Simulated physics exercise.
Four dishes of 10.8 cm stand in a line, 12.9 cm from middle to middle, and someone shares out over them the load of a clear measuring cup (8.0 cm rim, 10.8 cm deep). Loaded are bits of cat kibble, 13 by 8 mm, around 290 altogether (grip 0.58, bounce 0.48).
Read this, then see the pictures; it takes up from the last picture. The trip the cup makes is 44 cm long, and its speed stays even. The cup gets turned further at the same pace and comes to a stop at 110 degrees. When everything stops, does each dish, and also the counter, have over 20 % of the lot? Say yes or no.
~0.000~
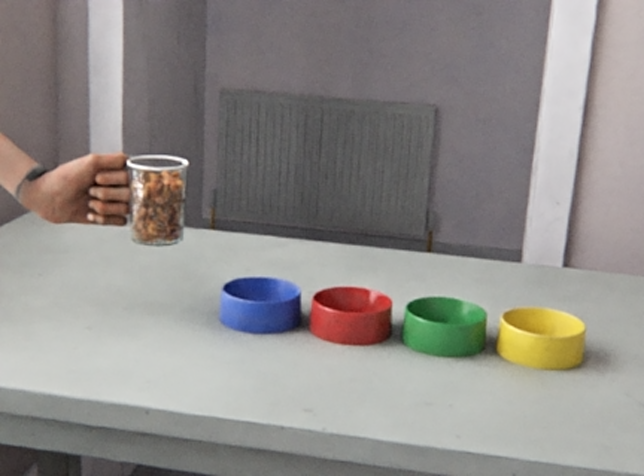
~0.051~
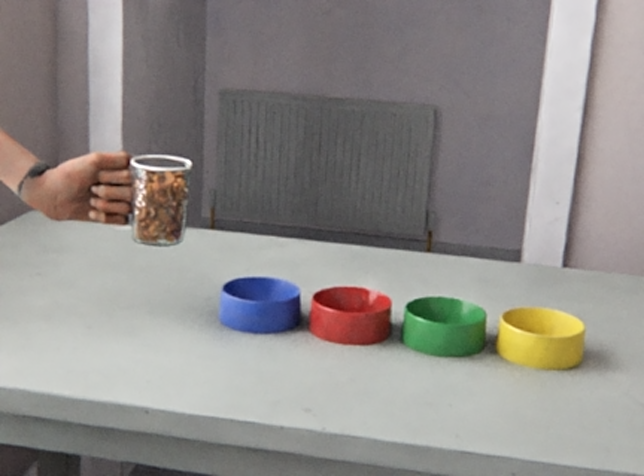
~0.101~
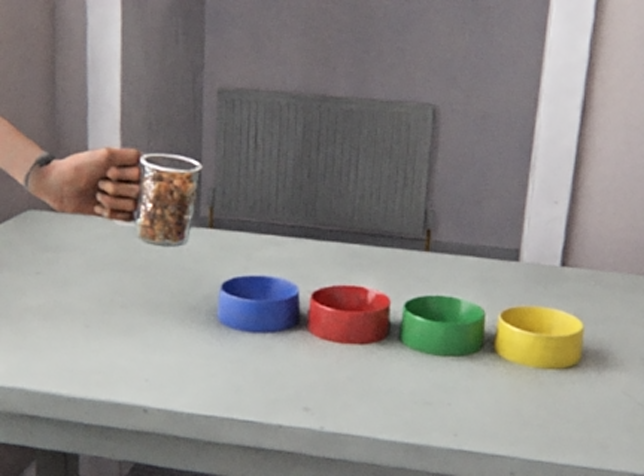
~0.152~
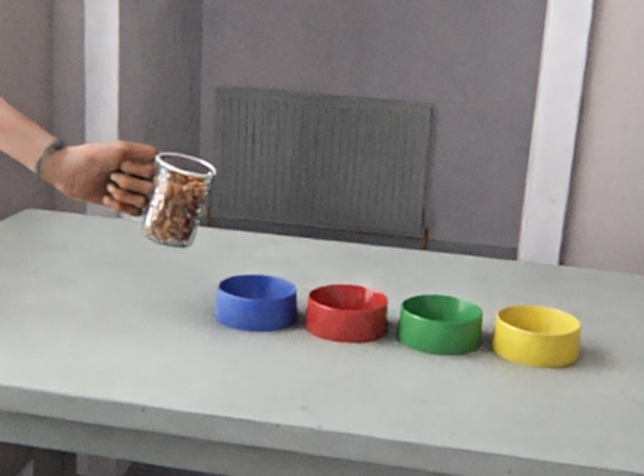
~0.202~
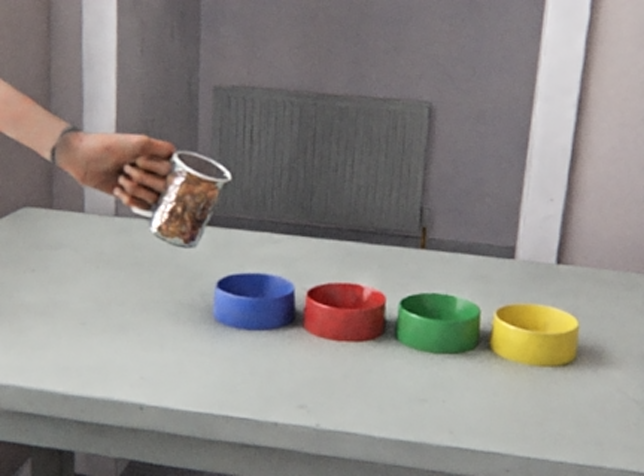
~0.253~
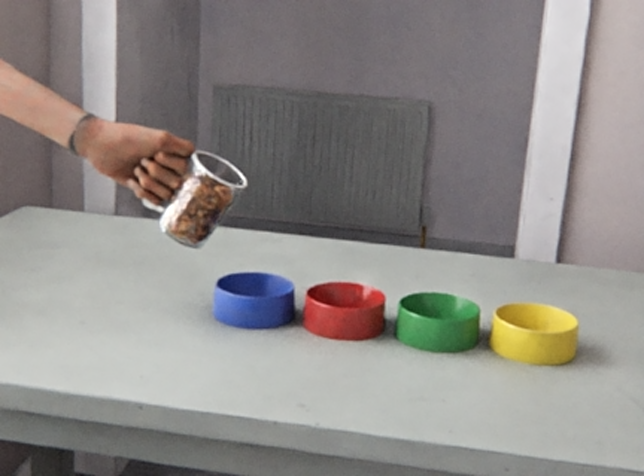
Red: No, blue: No, green: Yes, yellow: Yes, counter: No.
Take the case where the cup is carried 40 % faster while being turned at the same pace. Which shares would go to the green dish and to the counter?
Green: 0; counter: 10.
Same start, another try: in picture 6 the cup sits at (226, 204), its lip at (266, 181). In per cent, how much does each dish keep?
The red dish keeps 0, the blue dish 0, the green dish 0 and the yellow dish 80.
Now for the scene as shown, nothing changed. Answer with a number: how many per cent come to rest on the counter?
Close to 10 %, more or less.
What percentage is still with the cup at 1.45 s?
Roughly 15 per cent of the load.
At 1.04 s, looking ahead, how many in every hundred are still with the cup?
Reading: Approx. 65 %.
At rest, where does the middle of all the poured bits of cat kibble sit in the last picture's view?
I'd say roughly (510, 335).
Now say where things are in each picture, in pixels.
In the first picture, cup at (158, 201), tilt 0 degrees, lip at (186, 166), moved 0.0 cm; middle of the pieces at (157, 205); blue dish at (262, 290); red dish at (352, 300); green dish at (446, 311); yellow dish at (543, 322).
In the second picture, cup at (160, 201), tilt 2 degrees, lip at (189, 167), moved 0.4 cm; middle of the pieces at (159, 205).
In the third picture, cup at (167, 201), tilt 6 degrees, lip at (199, 169), moved 1.6 cm; middle of the pieces at (165, 204).
In the fourth picture, cup at (177, 201), tilt 14 degrees, lip at (214, 174), moved 3.4 cm; middle of the pieces at (175, 204).
In the fifth picture, cup at (188, 201), tilt 21 degrees, lip at (228, 180), moved 5.3 cm; middle of the pieces at (185, 203).
In the sixth picture, cup at (201, 201), tilt 29 degrees, lip at (244, 186), moved 7.1 cm; middle of the pieces at (198, 203); blue dish at (255, 285); red dish at (346, 295); green dish at (439, 306); yellow dish at (536, 318). The cup turns about 150 degrees a second and travels 37 cm a second.
After 0.72 s, tilt 99 degrees; cup holds 95 %.
Then, at 1.04 s, tilt 110 degrees; cup holds 65 %, green 25 %.
After 1.45 s, tilt 110 degrees; cup holds 15 %, green 30 %, yellow 40 %.
At rest (2.6 s), red 0 %, blue 0 %, green 30 %, yellow 55 %, counter 10 %, cup 5 %.
